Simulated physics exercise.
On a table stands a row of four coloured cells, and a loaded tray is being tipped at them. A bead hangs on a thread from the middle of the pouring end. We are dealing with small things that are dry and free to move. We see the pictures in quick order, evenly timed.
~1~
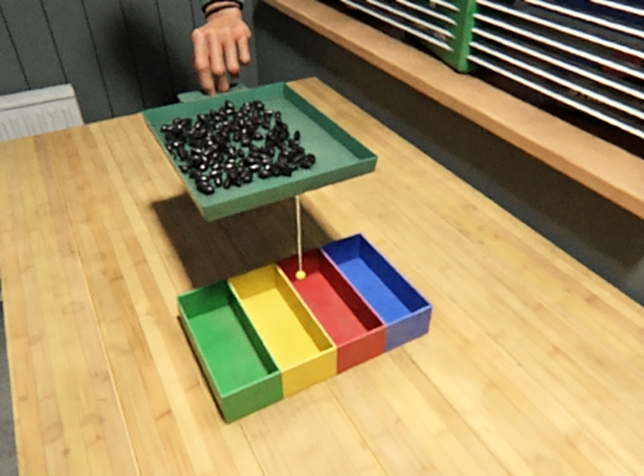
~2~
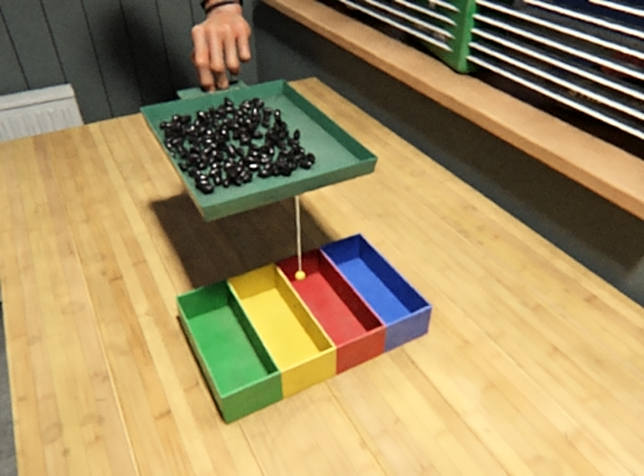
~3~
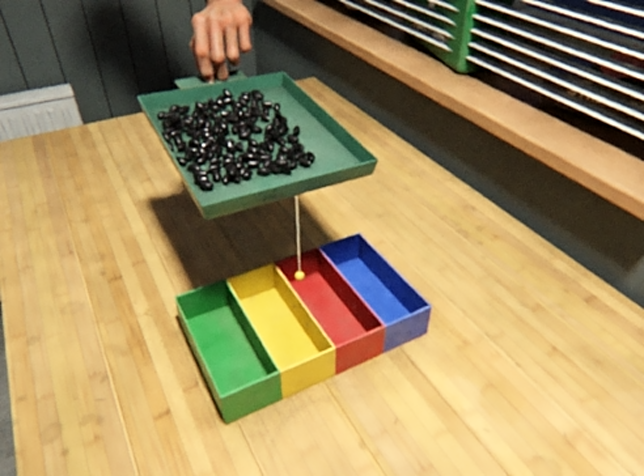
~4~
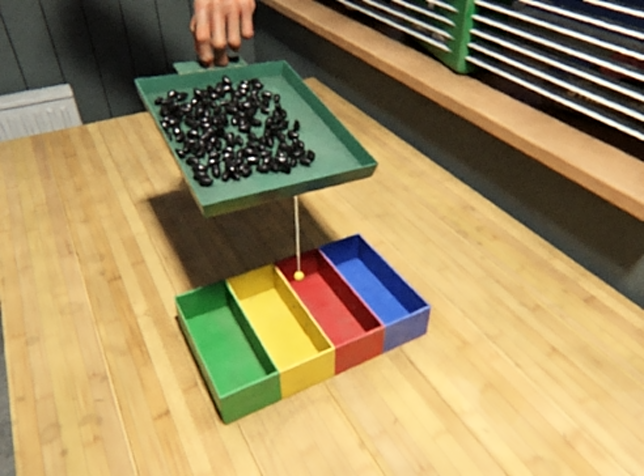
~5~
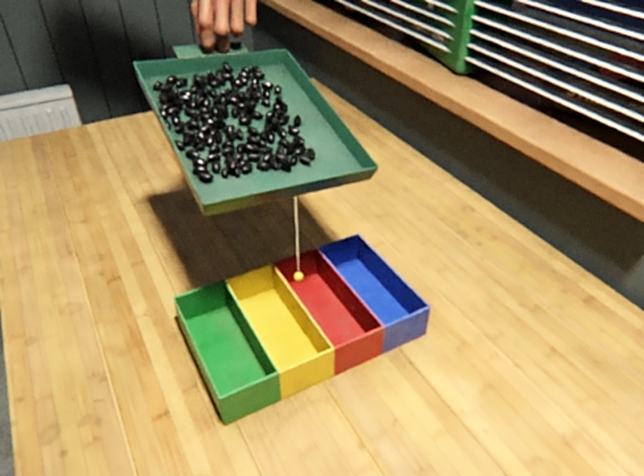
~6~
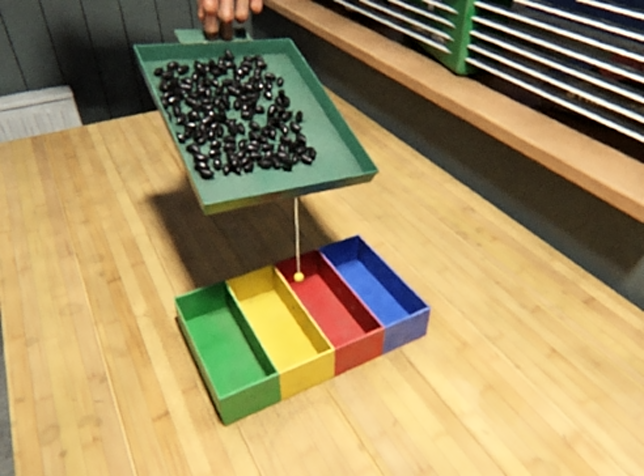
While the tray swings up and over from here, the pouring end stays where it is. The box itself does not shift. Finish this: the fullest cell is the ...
... Blue one.
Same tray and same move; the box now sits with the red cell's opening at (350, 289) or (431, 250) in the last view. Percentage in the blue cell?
First position: Some 30 %; second position: Some 0 %.
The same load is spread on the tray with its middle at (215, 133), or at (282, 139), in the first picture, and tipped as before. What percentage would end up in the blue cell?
It comes to about 50 per cent the first time and about 50 per cent the second.
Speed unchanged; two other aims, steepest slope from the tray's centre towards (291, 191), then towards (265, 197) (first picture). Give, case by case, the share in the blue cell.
20 % then 0 %, roughly.
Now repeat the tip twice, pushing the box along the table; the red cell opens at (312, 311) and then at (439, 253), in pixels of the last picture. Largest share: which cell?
Try one: The cell in blue; try two: The green cell.
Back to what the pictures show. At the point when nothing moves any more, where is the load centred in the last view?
I'd place the middle at about (368, 310).
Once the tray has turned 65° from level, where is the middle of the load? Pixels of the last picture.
I'd put it at about (314, 149).
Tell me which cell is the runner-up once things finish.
Place 2: Red.
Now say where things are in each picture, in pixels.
The first picture shows corners of the pouring end at (204, 205) and (375, 156), level; middle of the load at (226, 137), black beans; bead on its thread at (301, 276); green cell at (254, 395); yellow cell at (310, 370); red cell at (361, 347); blue cell at (408, 326).
The second picture shows corners of the pouring end at (204, 204) and (375, 157), level; middle of the load at (225, 136).
The third picture shows corners of the pouring end at (204, 203) and (375, 159), tipped barely, lowest at the right corner; middle of the load at (224, 129).
The fourth picture shows corners of the pouring end at (205, 202) and (375, 162), tipped a little, lowest at the right corner; middle of the load at (224, 120).
The fifth picture shows corners of the pouring end at (205, 201) and (375, 166), tipped clearly, lowest at the right corner; middle of the load at (224, 112).
The sixth picture shows corners of the pouring end at (207, 201) and (376, 169), tipped clearly, lowest at the right corner; middle of the load at (226, 104); green cell at (251, 397); yellow cell at (307, 372); red cell at (359, 349); blue cell at (406, 328).
Soon after the last picture, tray tipped steeply; nearly all on the tray; a stray few falling or outside the box.
A little later, tray tipped past a quarter turn; about half on the tray; about a quarter in the blue cell; a stray few in the red cell; a stray few in the yellow cell; a small part falling or outside the box.
Later still, tray tipped past a quarter turn; about two thirds in the blue cell; about a quarter in the red cell; a small part in the yellow cell; a stray few falling or outside the box.
At rest, tray tipped past a quarter turn; about two thirds in the blue cell; about a quarter in the red cell; a small part in the yellow cell; none in the green cell; a stray few outside the box.
